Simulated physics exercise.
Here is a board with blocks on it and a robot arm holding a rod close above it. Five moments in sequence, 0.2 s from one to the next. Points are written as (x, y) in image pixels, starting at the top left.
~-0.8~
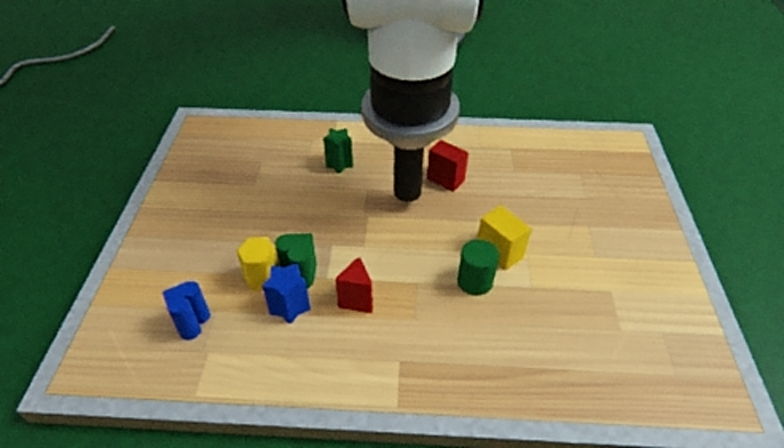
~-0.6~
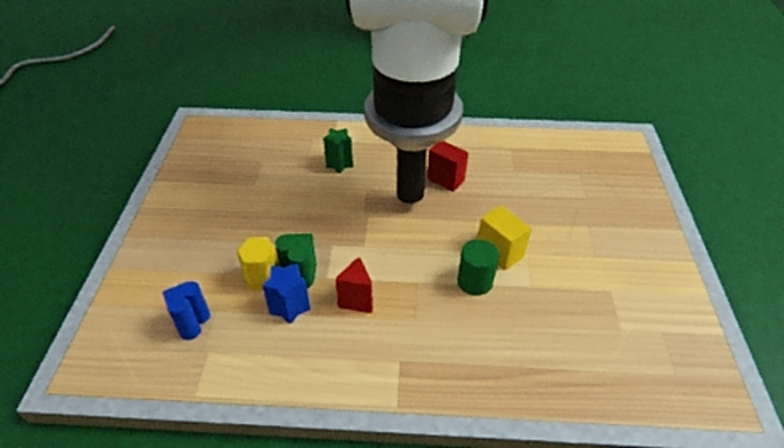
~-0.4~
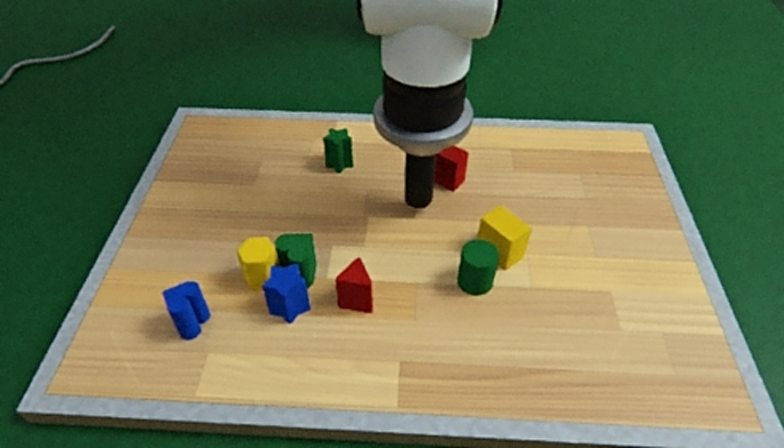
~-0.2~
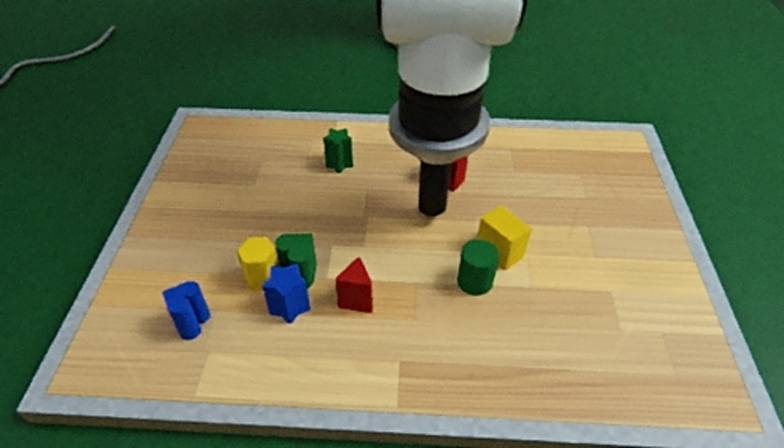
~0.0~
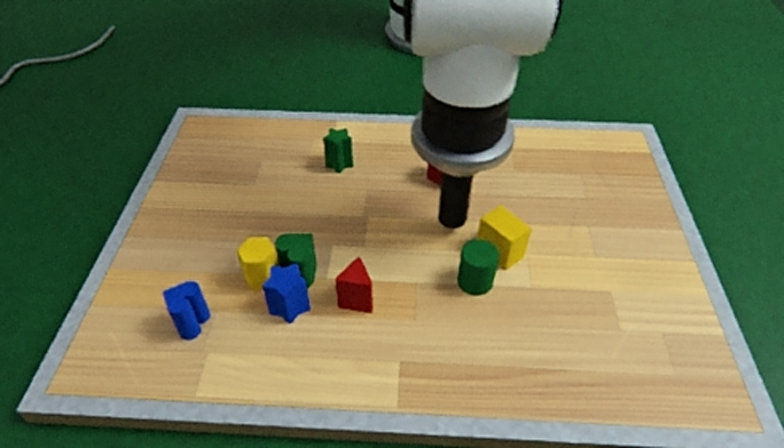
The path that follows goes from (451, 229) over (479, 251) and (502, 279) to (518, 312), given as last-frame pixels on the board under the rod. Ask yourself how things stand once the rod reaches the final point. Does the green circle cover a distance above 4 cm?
The answer is no.
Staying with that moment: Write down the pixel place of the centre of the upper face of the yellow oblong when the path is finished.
Final place: (541, 237).
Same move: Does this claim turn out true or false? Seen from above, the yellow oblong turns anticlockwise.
True
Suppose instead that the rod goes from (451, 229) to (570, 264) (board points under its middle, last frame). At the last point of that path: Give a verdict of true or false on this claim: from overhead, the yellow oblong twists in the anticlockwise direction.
My answer: False.
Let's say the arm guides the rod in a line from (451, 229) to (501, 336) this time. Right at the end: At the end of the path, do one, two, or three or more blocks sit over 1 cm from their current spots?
It looks like one block will be pushed more than about 1 cm.
On the path given first. One third of the way, rod at (481, 241); yellow oblong at (524, 229), turned 25° anticlockwise.
Two thirds of the way, rod at (504, 269); green circle at (483, 268); yellow oblong at (541, 237), turned 70° anticlockwise.
At the end, rod at (521, 302); red oblong not moved; green circle at (484, 275); yellow oblong at (541, 237), turned 70° anticlockwise.
